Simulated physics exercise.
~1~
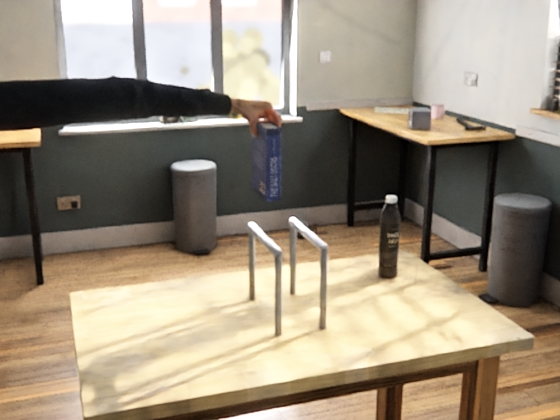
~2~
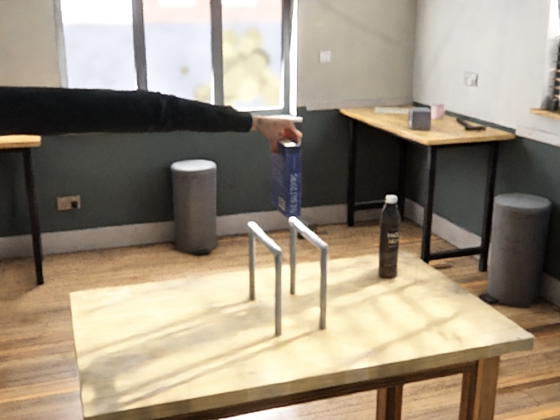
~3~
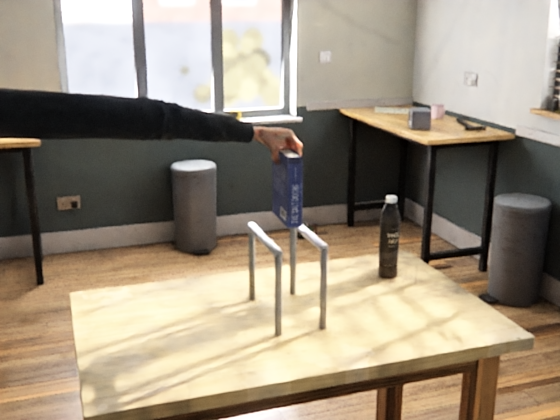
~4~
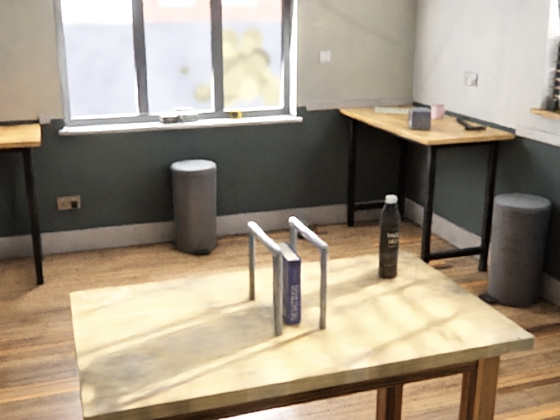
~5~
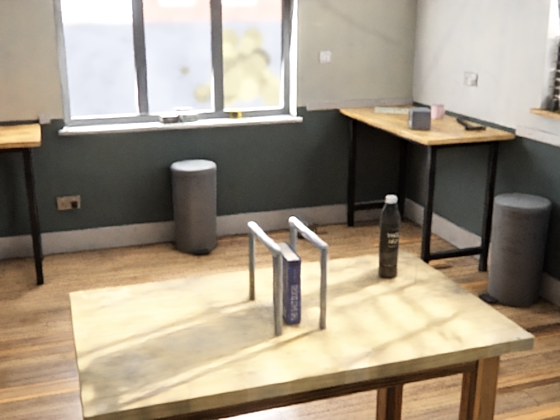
An arm in a dark sleeve held a blue book upright above two grey metal supports on a wooden table, moved it right and down, then let go, and the book dropped between them and stood on the tabletop beside an unmoved black bottle.
